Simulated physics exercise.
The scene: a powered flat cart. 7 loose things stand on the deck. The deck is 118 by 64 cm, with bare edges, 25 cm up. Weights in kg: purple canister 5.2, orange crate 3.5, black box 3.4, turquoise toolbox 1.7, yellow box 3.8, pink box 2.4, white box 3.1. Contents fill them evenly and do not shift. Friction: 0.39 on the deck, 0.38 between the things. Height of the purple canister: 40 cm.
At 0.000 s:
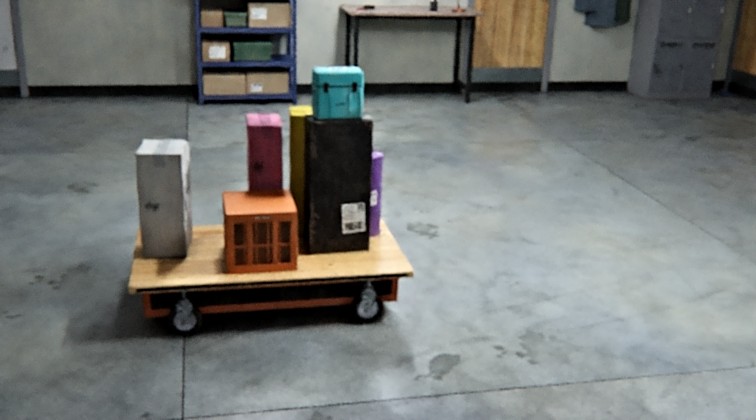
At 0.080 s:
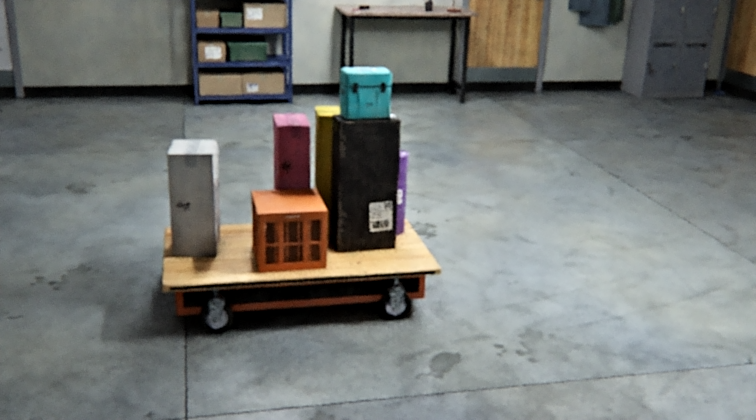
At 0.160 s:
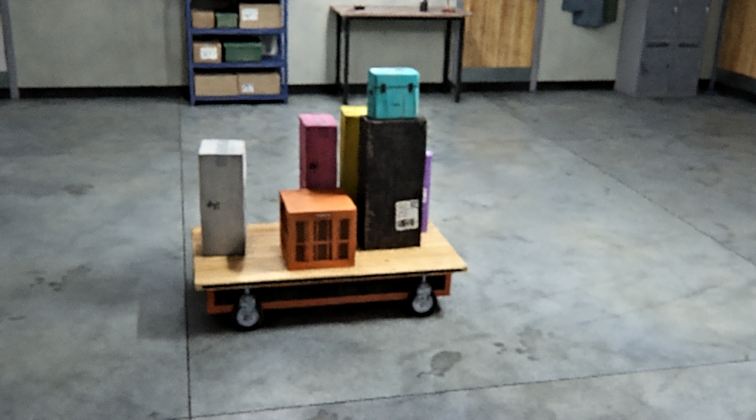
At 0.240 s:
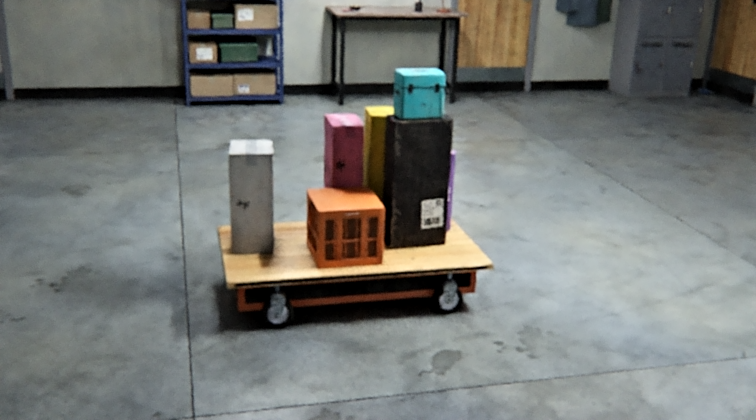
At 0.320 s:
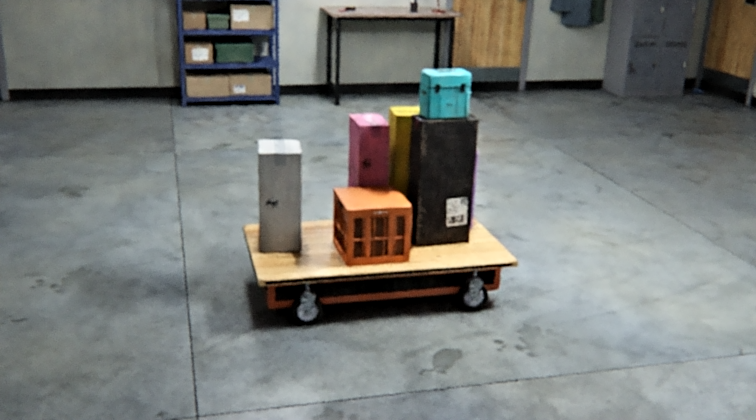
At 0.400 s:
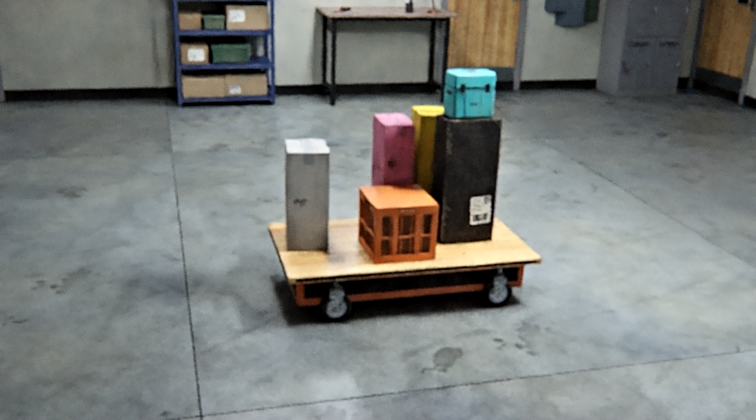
A flat wooden-decked cart on dark casters rolls steadily rightward across a grey concrete workshop floor, seen from slightly above by a nearly still camera. It carries a white box at left, an orange crate at front, pink and yellow boxes behind, and a black box topped by a turquoise toolbox. The load rides along in place while a purple object behind the black box gradually slips from view.
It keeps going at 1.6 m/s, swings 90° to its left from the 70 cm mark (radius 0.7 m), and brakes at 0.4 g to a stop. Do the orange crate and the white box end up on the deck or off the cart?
The orange crate ends off the deck, the white box is still aboard.
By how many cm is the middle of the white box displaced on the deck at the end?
About 2 cm.
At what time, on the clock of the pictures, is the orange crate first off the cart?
Near 1.0 s.
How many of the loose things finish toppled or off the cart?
6 of them.
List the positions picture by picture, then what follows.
In the first frame, cart 0 cm along; orange crate (259, 230); white box (165, 199).
In the second frame, cart 13 cm along; turquoise toolbox (366, 93).
In the third frame, cart 26 cm along; pink box (318, 177).
In the fourth frame, cart 38 cm along; black box (416, 181); turquoise toolbox (419, 94).
In the fifth frame, cart 51 cm along; pink box (368, 175).
In the sixth frame, cart 64 cm along; orange crate (397, 223); white box (307, 195).
After 0.80 s, cart 128 cm along, turned 35°; black box and turquoise toolbox now off the cart; orange crate slid 13 cm near (507, 199); purple canister leaning 45°.
After 1.20 s, cart 192 cm along, turned 86°; purple canister, orange crate and yellow box now off the cart; pink box slid 40 cm.
After 1.60 s, cart 240 cm along, turned 90°; pink box leaning 5°.
At rest (2.7 s), off the cart, purple canister, orange crate, black box, turquoise toolbox, yellow box and pink box; the last one in place, give or take 10 cm. In the last view, orange crate near (534, 187), white box near (421, 132).
